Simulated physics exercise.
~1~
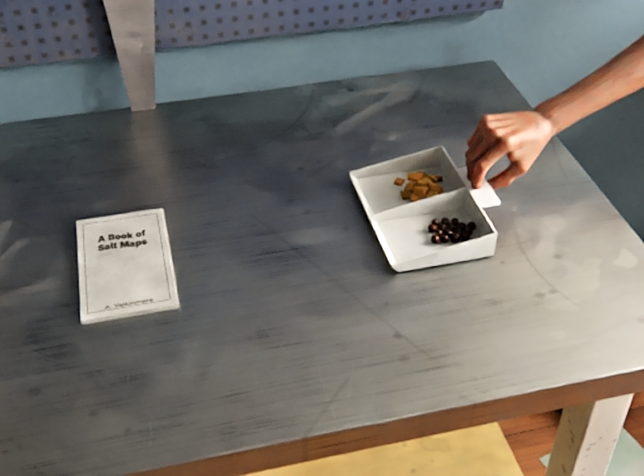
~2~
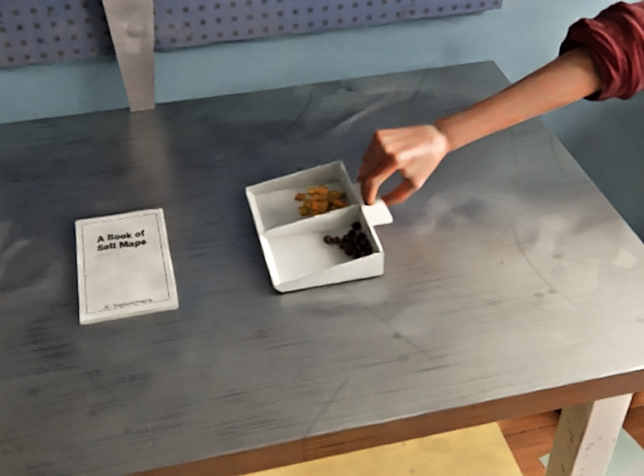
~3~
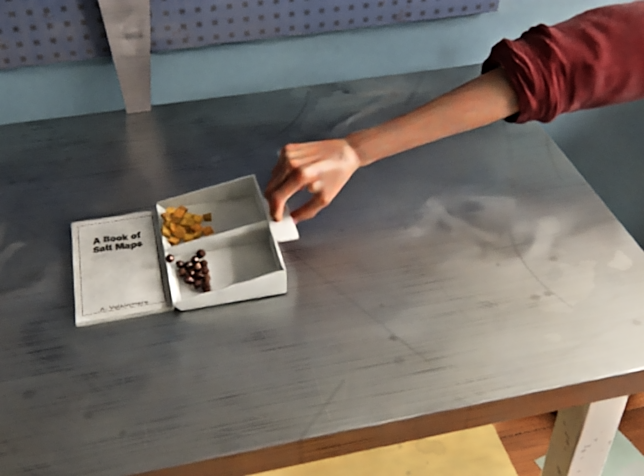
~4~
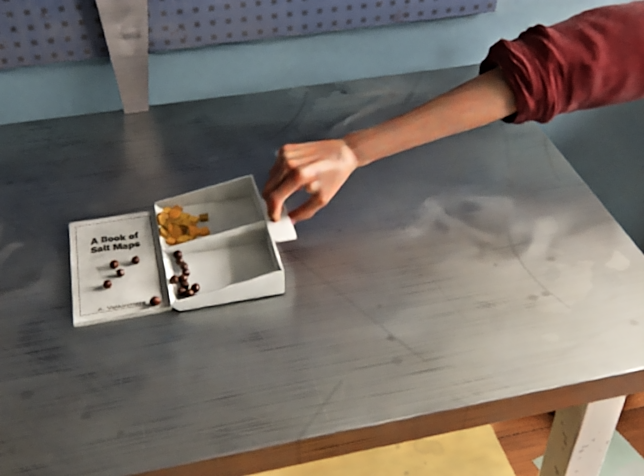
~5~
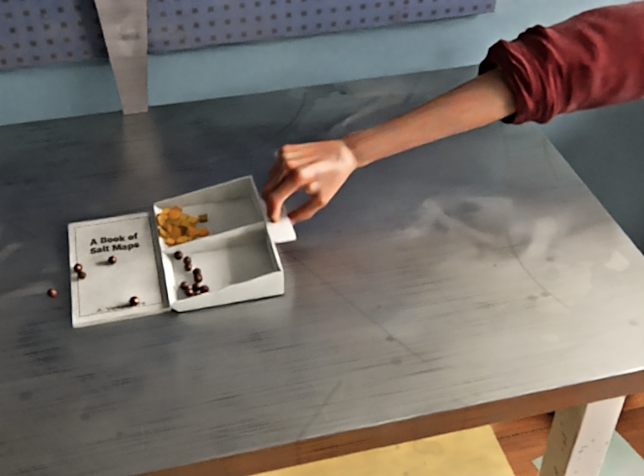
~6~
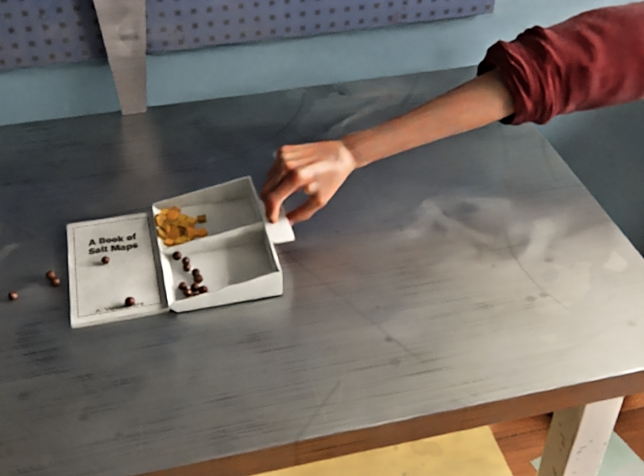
On a metal table, a hand slides a divided tray left into a thin book, dark beads spilling over, yellow pieces staying inside.
